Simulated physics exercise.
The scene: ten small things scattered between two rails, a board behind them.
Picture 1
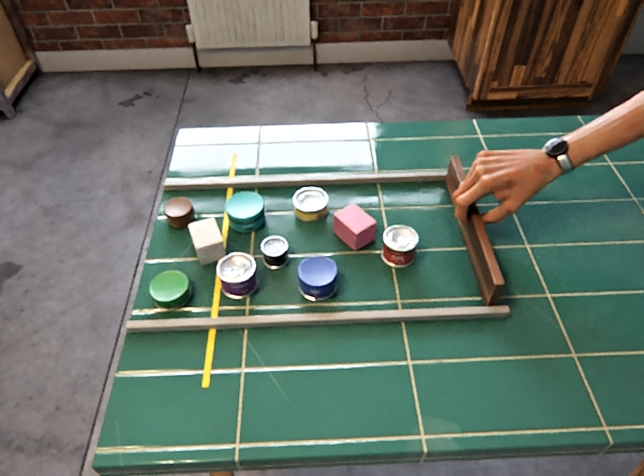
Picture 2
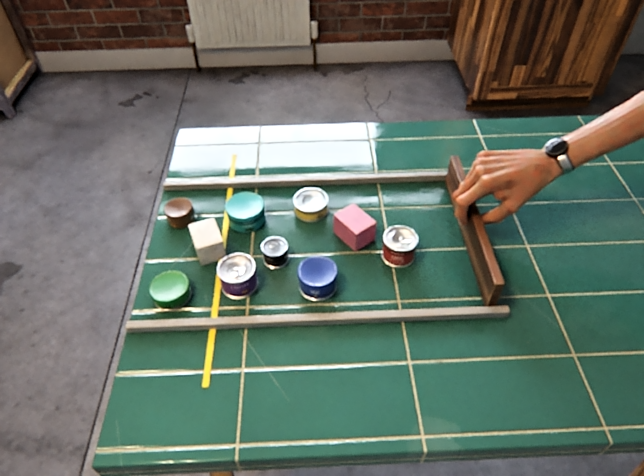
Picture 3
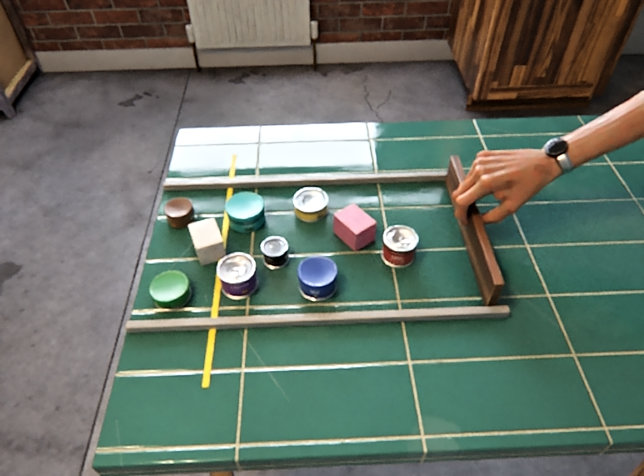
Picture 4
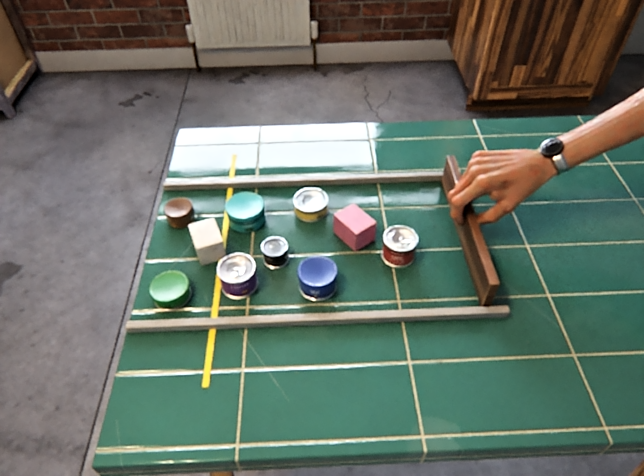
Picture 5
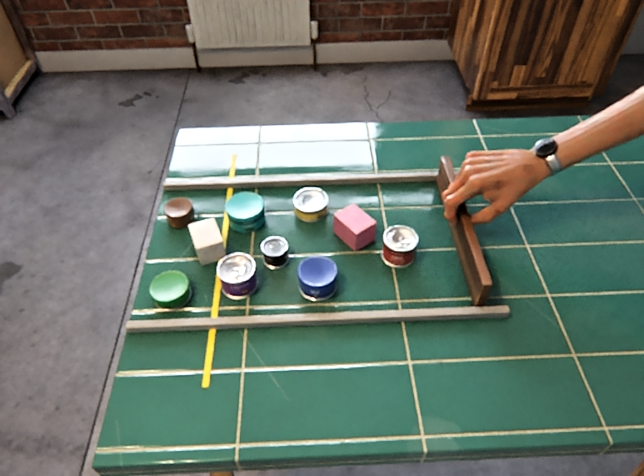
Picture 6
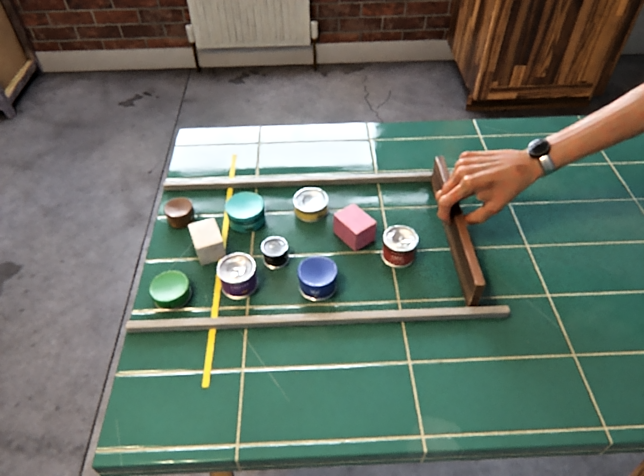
A hand wearing a watch slides a dark wooden board slightly to the left between two pale rails, while the small things ahead of it stay still. They are round tubs and tins in brown, green, teal, yellow, black, purple, blue and red, plus a white and a pink block, near a yellow tape strip. The steady view looks down on a green table above a grey floor, with brick wall behind.
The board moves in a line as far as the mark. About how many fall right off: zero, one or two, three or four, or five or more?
Here the number that fall off is one or two.
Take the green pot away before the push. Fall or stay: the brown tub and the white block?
The brown tub tumbles off; the white block is kept.
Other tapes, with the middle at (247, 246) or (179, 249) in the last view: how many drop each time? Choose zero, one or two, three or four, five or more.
For each place: None at all; more than four.
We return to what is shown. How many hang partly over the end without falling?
It comes to 1.
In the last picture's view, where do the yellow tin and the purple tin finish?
First (210, 205), then (161, 280).
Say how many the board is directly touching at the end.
It touches 4.
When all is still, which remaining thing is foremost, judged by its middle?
The white block.
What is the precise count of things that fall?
Exactly 2.
A little later, none off yet; brown tub at rest near (180, 213); green pot at rest near (171, 291); white block at rest near (208, 241).
When it is over, the number that fall off is one or two; down, green pot and brown tub.
